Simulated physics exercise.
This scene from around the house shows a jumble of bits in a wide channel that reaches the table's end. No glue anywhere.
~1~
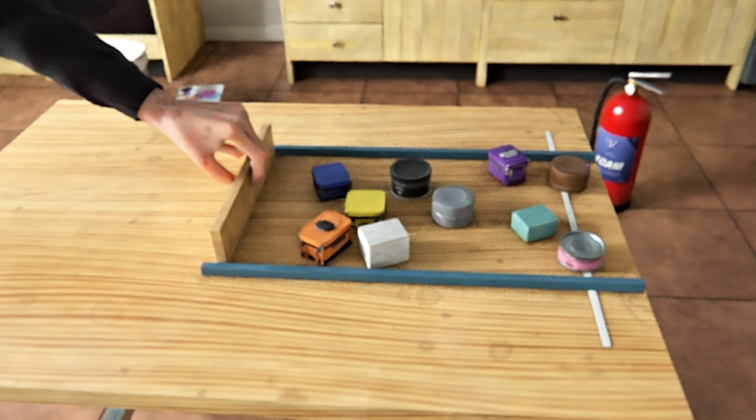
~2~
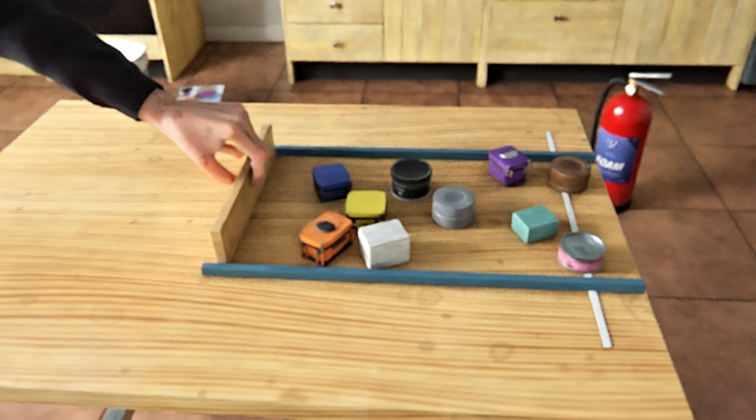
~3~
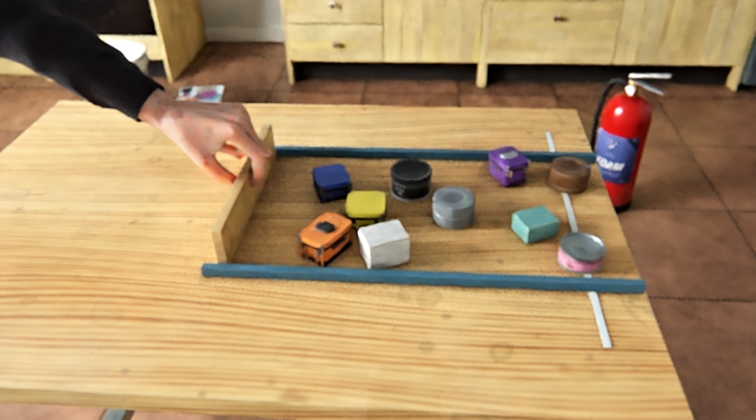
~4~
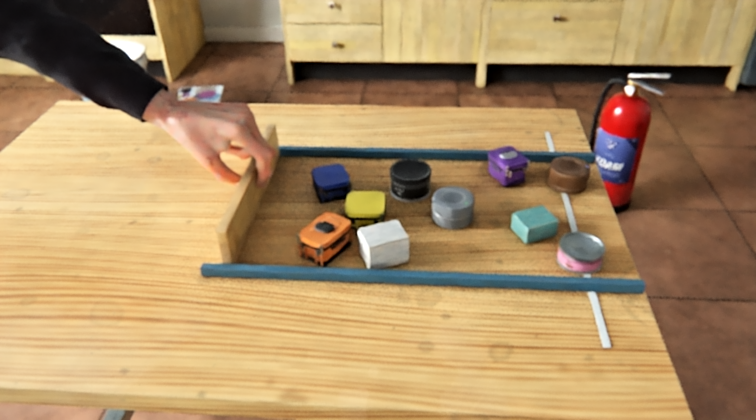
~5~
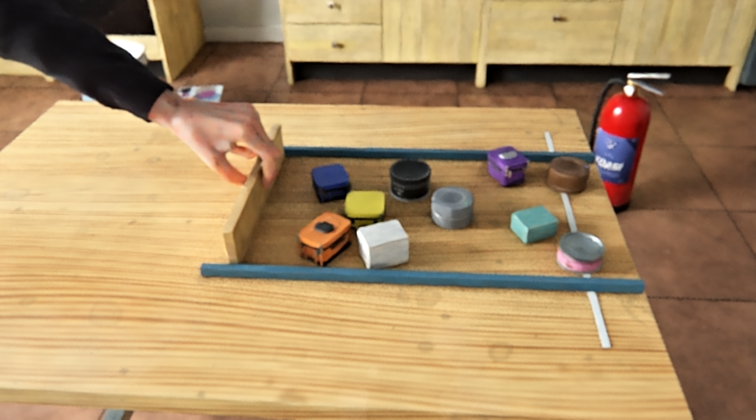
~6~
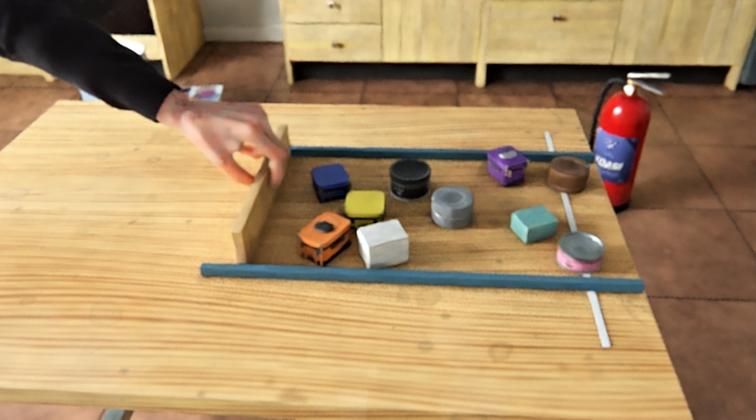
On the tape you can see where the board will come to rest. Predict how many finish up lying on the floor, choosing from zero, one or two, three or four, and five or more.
My prediction is five or more.
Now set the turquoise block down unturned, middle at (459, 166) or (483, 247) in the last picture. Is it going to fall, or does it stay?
One place after the other: It keeps its spot; it ends up falling.
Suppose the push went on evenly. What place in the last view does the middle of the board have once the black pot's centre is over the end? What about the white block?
First near (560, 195), second near (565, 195).
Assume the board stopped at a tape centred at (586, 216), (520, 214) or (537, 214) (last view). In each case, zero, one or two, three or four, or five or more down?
So, going place by place, I'd say five or more; not one; one or two.
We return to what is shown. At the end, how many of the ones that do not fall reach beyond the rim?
In total, 0 of them.
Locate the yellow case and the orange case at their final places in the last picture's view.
I'd say approximately (593, 218) and then (599, 243).
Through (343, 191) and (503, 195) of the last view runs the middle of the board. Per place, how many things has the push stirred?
It comes to 3 for the first spot, 10 for the other.
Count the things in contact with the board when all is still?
In contact: 4.
Soon after, none off yet; brown lid at rest near (568, 175); pink pot at rest near (580, 253); turquoise block at rest near (534, 224).
After that, none off yet; brown lid displaced about its own width near (591, 171); pink pot displaced about its own width near (625, 254); turquoise block displaced about its own width near (575, 237).
In the end, the number that fall off is five or more; gone, white block, black pot, grey lid, turquoise block, pink pot and brown lid.
